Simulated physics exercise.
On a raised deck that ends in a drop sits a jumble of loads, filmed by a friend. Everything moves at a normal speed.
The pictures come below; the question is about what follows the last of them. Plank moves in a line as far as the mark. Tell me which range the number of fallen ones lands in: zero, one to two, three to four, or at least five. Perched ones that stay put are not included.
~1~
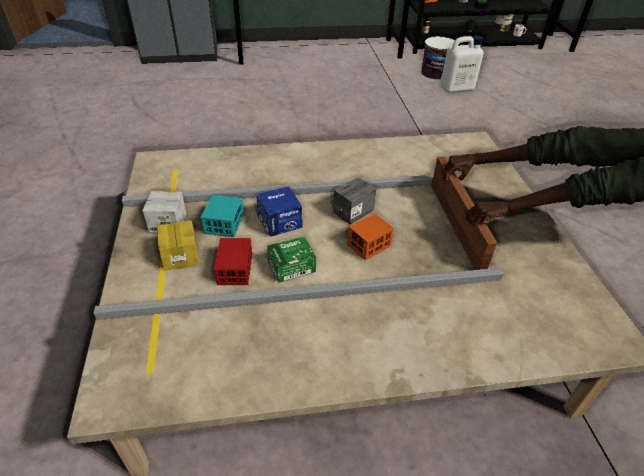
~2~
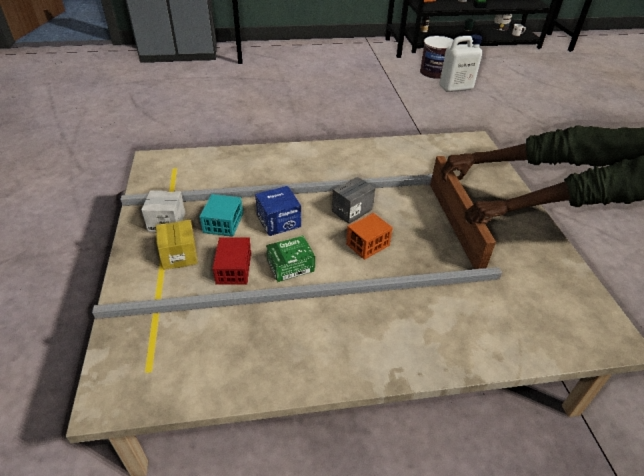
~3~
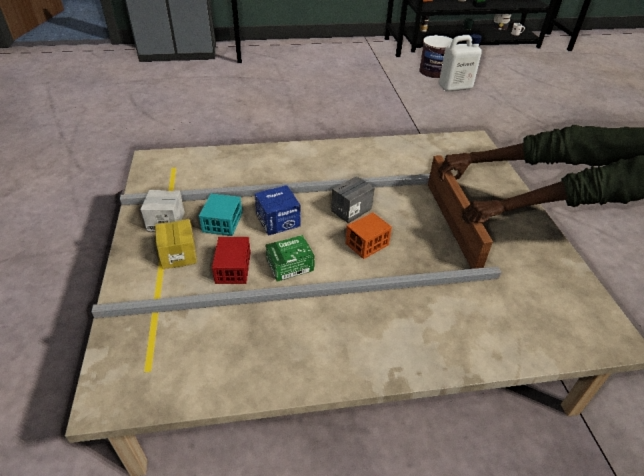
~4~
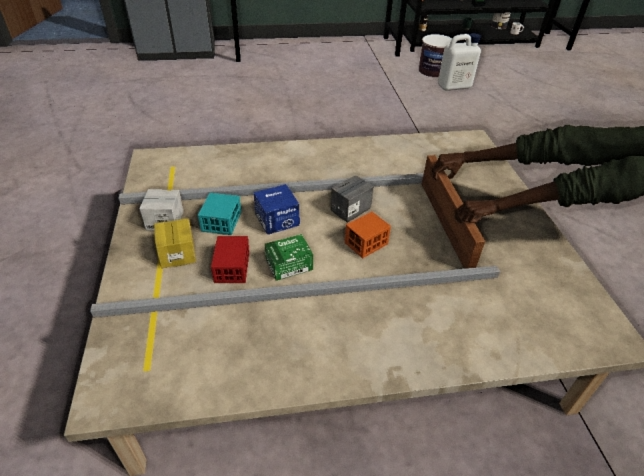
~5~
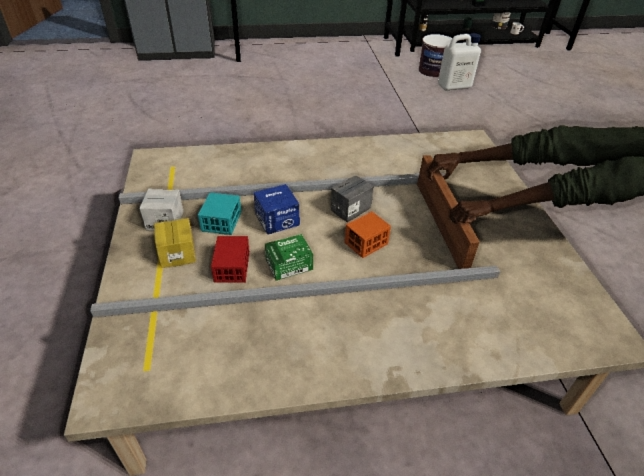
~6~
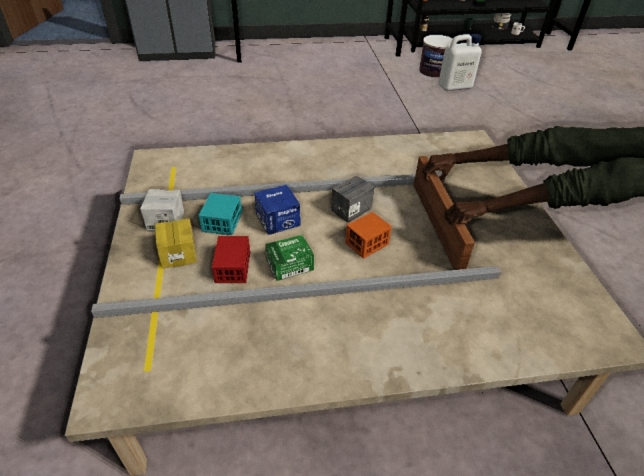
The range is three to four.
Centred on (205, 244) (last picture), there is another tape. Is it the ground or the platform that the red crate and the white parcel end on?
Lab note: Red crate is safe; white parcel ends up below.
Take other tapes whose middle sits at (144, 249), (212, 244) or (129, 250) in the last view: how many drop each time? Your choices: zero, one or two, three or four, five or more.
At least five; 1 or 2; at least five.
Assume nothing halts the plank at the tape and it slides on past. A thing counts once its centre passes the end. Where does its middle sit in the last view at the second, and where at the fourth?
Around (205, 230); afterwards around (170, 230).
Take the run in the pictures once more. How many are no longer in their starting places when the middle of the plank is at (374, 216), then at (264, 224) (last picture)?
Well, it's 2 at the first one and 7 at the second.
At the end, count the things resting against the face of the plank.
It ends up touching 3.
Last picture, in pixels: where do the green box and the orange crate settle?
The green box stops around (139, 282); the orange crate around (142, 247).
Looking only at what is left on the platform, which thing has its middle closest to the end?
Foremost: The red crate.
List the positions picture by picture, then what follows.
White parcel (166, 212); yellow box (178, 245); turquoise crate (223, 216); plank (460, 211); tape (165, 250), in the first picture.
Yellow box (177, 245); plank (459, 210), in the second picture.
Turquoise crate (221, 214); blue box (278, 210), in the third picture.
White parcel (163, 210); orange crate (367, 234), in the fourth picture.
Yellow box (175, 243); green box (289, 257), in the fifth picture.
White parcel (163, 211); yellow box (176, 243); turquoise crate (221, 214); plank (440, 210); tape (163, 248), in the sixth picture.
A little later, none off yet; white parcel at rest near (163, 211); yellow box at rest near (176, 243); turquoise crate at rest near (221, 214).
Next, none off yet; white parcel moving near (160, 211); yellow box at rest near (176, 243); turquoise crate shifted about its own width near (196, 216).
Later still, one off so far; white parcel dropping near (94, 256); yellow box shifted about its own width near (139, 241); turquoise crate shifted well along near (126, 218).
When it is over, the number that fall off is three or four; down, blue box, turquoise crate, yellow box and white parcel.
